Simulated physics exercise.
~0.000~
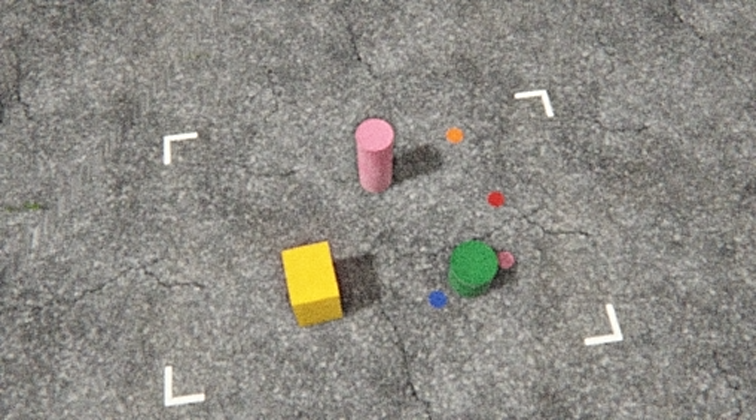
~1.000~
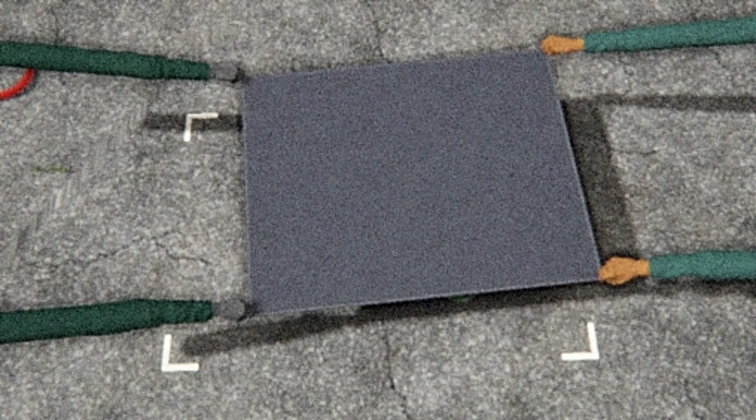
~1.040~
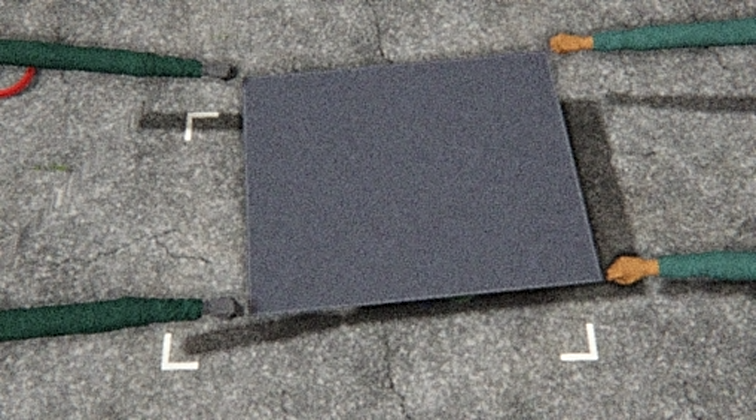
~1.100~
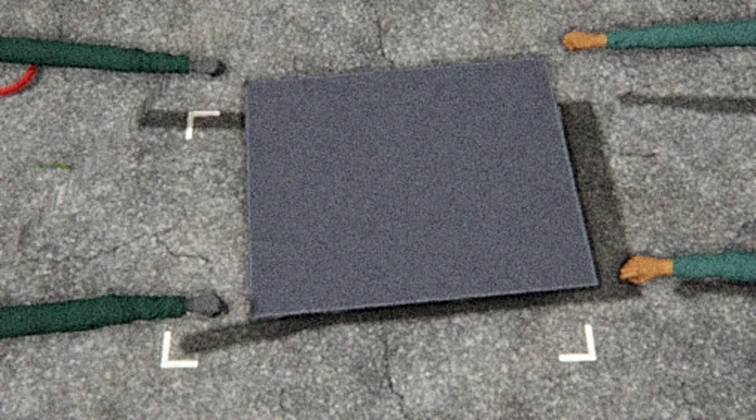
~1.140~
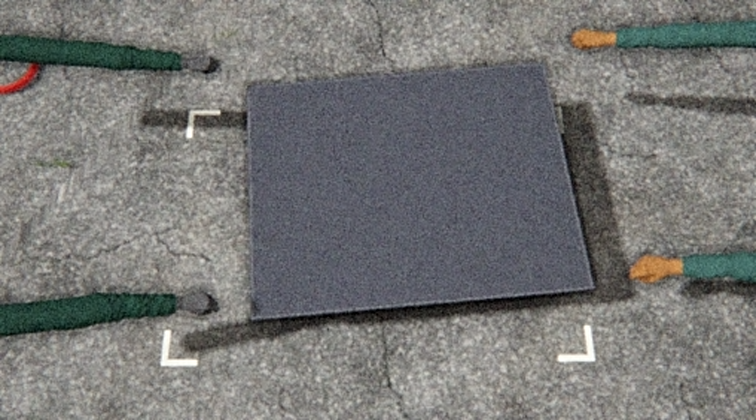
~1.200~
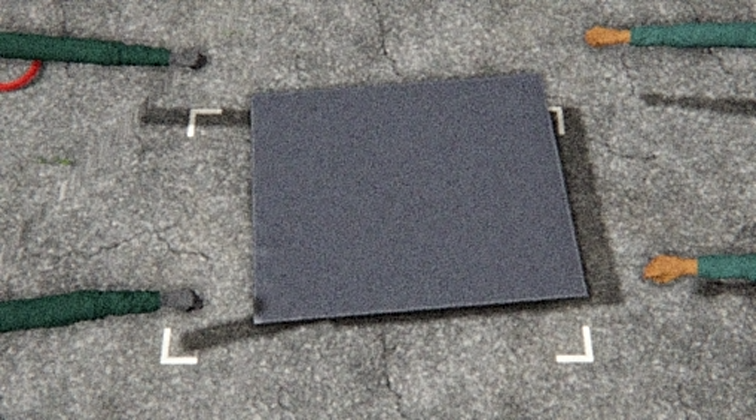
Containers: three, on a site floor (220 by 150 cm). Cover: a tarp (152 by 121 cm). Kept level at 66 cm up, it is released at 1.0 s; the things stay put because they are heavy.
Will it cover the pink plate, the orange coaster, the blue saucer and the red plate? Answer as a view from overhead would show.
In order: The pink plate vanishes under it; the orange coaster ends under the cloth; the blue saucer ends under the cloth; the red plate vanishes under it.
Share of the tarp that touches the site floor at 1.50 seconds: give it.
Contact share: Approx. 10 percent.
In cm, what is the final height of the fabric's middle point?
Roughly 26 cm high.
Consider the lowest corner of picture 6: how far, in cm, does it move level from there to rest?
Roughly 16 cm.
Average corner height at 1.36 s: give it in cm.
On average the corners sit about 16 cm above the surface.
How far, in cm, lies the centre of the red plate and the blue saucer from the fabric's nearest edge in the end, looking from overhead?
10 cm and 8 cm.
At 1.4 s, 0 % of it is down, spanning 150 by 129 cm, above pink plate, red plate, orange coaster, blue saucer.
At 1.5 s, 10 % of it is down, spanning 141 by 123 cm, above pink plate, red plate, orange coaster, blue saucer.
At 1.7 s, 10 % of it is down, spanning 140 by 123 cm, above pink plate, red plate, orange coaster, blue saucer.
At 1.8 s, 10 % of it is down, spanning 137 by 124 cm, above pink plate, red plate, orange coaster, blue saucer.
At 3.3 s, 10 % of it is down, spanning 136 by 124 cm, above pink plate, red plate, orange coaster, blue saucer.
